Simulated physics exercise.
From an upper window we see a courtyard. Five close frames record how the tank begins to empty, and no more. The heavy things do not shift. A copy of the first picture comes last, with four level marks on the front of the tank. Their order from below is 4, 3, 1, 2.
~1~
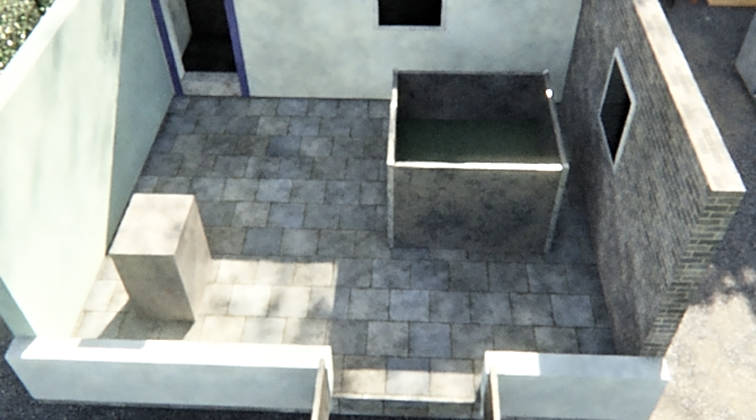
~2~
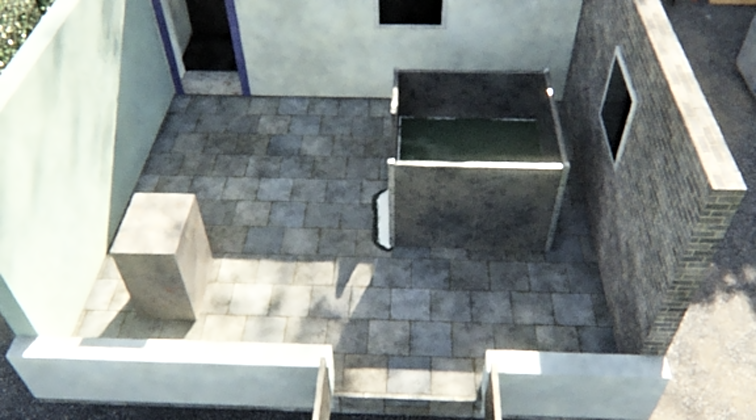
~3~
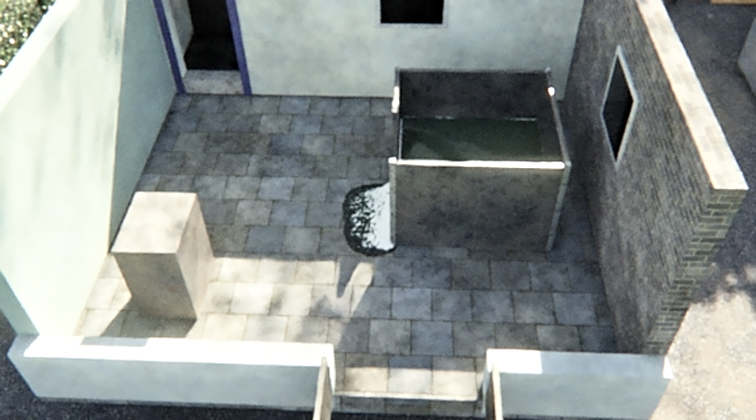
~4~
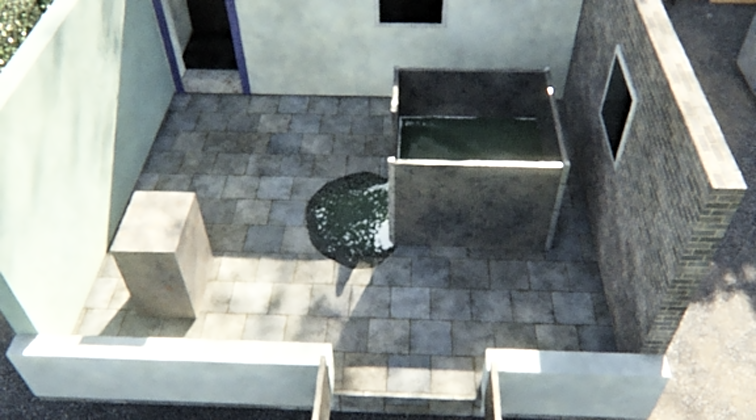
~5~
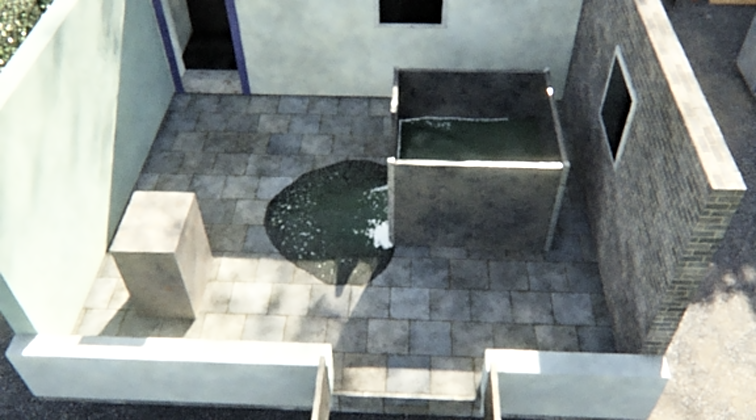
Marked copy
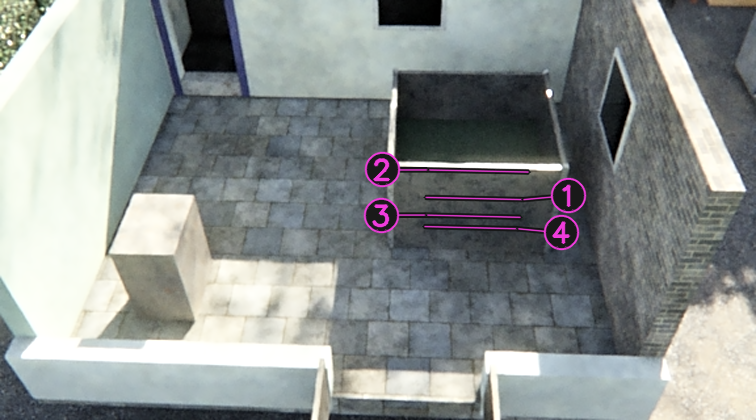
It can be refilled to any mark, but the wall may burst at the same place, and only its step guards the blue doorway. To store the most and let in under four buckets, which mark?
Mark 1 just does it.
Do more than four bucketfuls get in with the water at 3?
No.
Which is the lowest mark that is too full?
The answer is 2.
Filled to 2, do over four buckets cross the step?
Yes.
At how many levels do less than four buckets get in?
Three of them.
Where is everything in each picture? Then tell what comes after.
In the first frame, water in the tank at rest, its middle at (469, 161); foot of the blue doorway at (213, 95); open gate at (407, 346).
In the second frame, 1 % of the ground under water, visible out to (383, 244).
In the third frame, 3 % of the ground under water, visible out to (354, 194).
In the fourth frame, 5 % of the ground under water, visible out to (315, 202).
In the fifth frame, 10 % of the ground under water, visible out to (272, 226).
In magenta, 1 at (474, 198); 2 at (477, 170); 3 at (472, 216); 4 at (471, 227); from the bottom up 4, 3, 1, 2.
If 1 is chosen, a bucket or two gets in.
If 2 is chosen, about 13 bucketfuls get in.
If 3 is chosen, nothing gets over.
If 4 is chosen, nothing gets over.
